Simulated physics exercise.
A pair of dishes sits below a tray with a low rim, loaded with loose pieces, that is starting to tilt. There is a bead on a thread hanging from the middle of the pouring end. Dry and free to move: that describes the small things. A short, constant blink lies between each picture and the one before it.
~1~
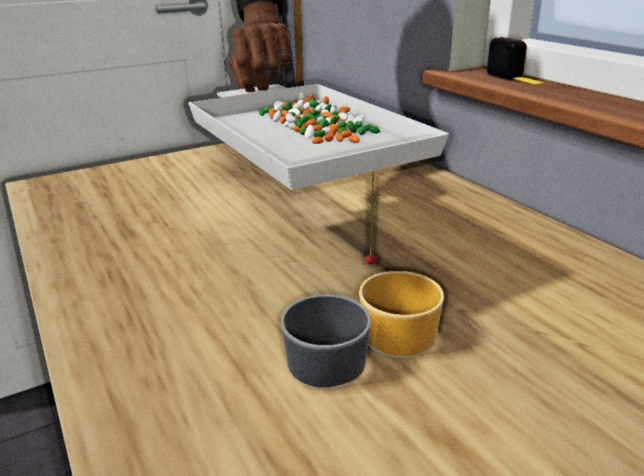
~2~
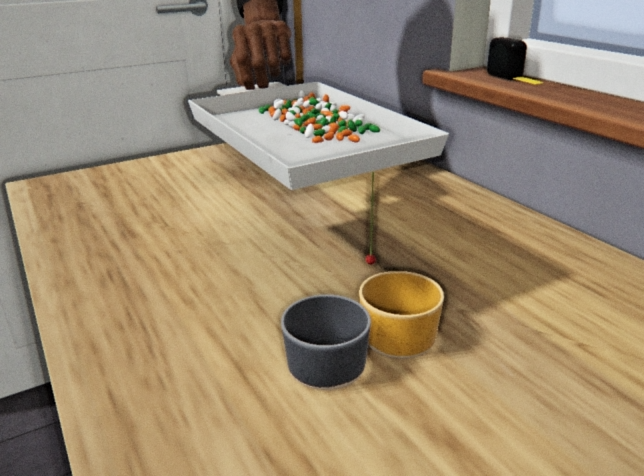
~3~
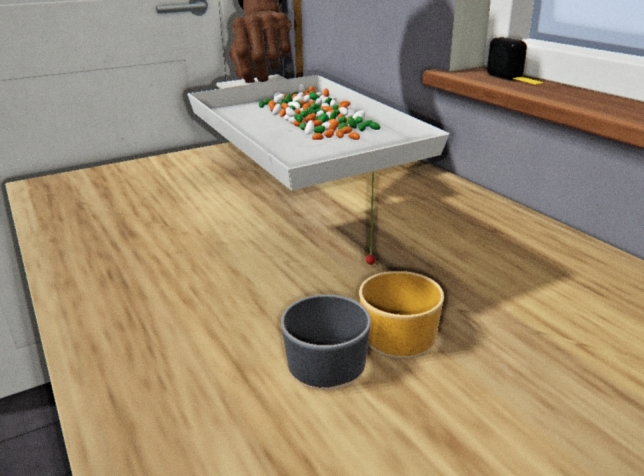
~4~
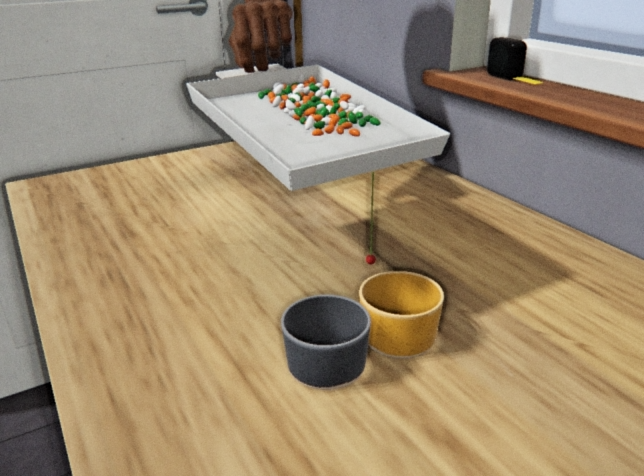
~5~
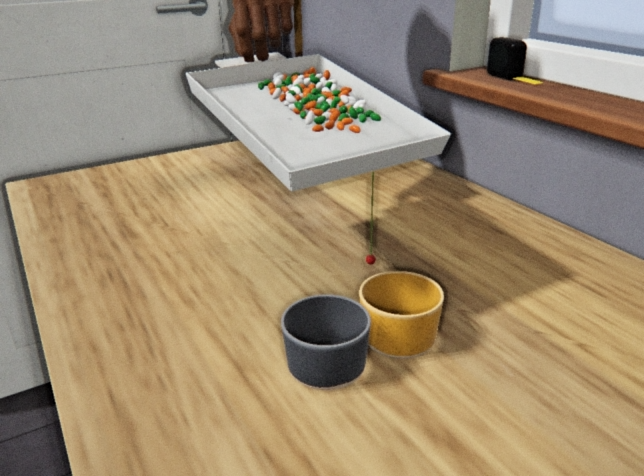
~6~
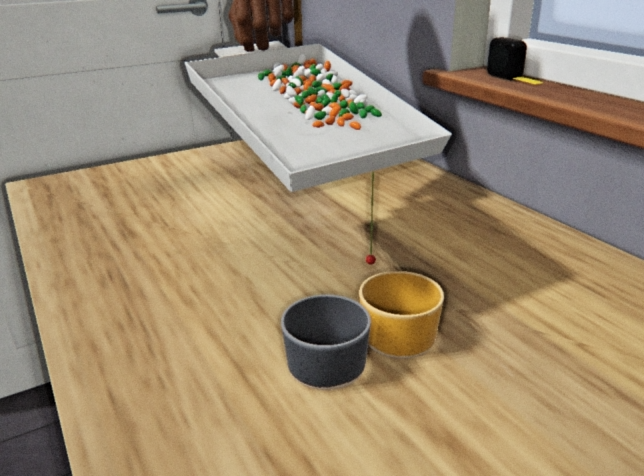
A white tray of green, white and orange jelly beans tilted slowly as a hand behind it raised its far end, above a dark gray dish and a yellow one on a wooden table.
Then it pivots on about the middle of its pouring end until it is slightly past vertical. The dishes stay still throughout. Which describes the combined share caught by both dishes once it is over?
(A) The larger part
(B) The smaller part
The answer is A.
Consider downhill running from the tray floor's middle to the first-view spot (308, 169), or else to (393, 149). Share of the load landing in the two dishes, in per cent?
You'd see roughly 60 per cent the first time and 0 per cent the second.
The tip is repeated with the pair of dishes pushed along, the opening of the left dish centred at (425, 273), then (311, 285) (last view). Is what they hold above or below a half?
In order, they'd catch a minor share, and next a minor share.
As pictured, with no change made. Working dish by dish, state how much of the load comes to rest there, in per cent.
Split in per cent - left dish 40, right dish 40.
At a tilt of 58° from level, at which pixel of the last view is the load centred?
Near (362, 134).
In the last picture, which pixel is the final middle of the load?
Around (381, 342), give or take.
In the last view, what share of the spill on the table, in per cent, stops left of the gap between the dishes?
Estimate: About 10 percent.
Shortly afterwards, tray tipped steeply; all but a few on the tray; only a few in the left dish.
Next, tray tipped right over; all but a few on the tray; only a few in the left dish; a little in the air.
Some moments later, tray tipped past a quarter turn; near a third in the left dish; near a third in the right dish; near a quarter outside both.
In the end, tray tipped past a quarter turn; near a third in the left dish; near a third in the right dish; near a quarter outside both.
